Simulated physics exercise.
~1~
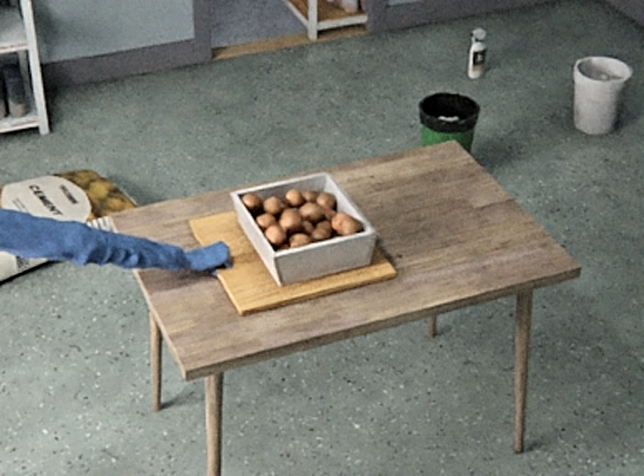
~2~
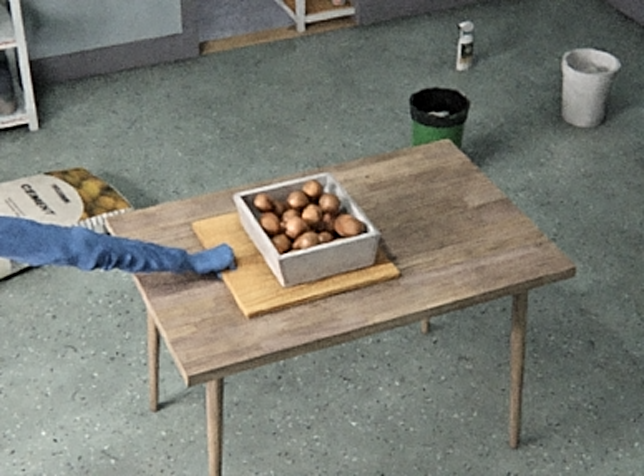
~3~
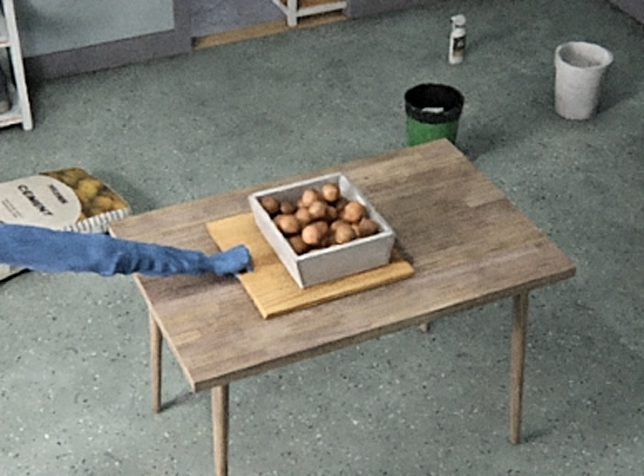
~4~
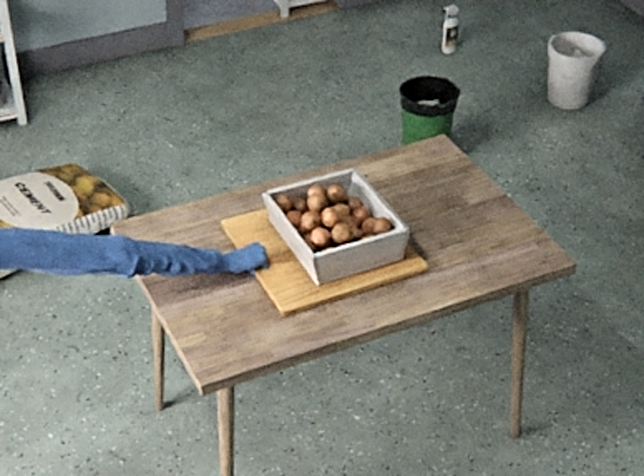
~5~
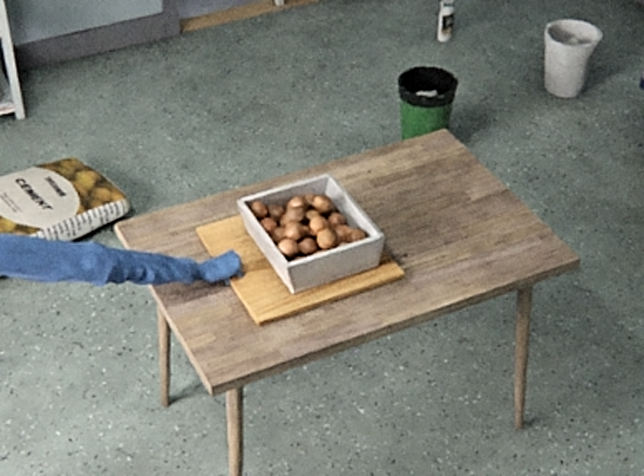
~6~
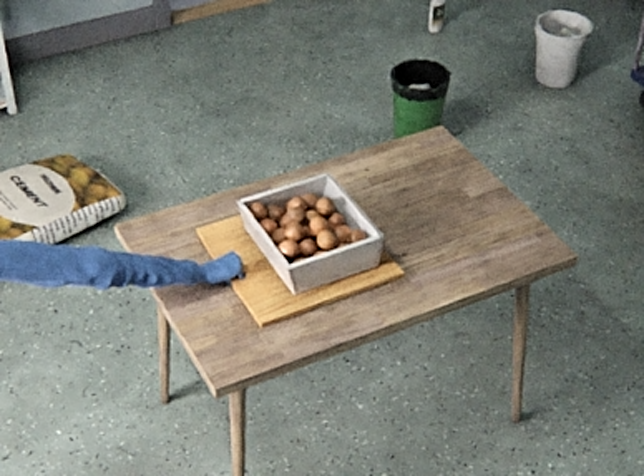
A white tote of brown onions, fixed to a wooden board on a table, slides a short way right as a blue-gloved hand pushes the board, then is drawn back left and comes to rest, with the onions still heaped inside and none on the table.
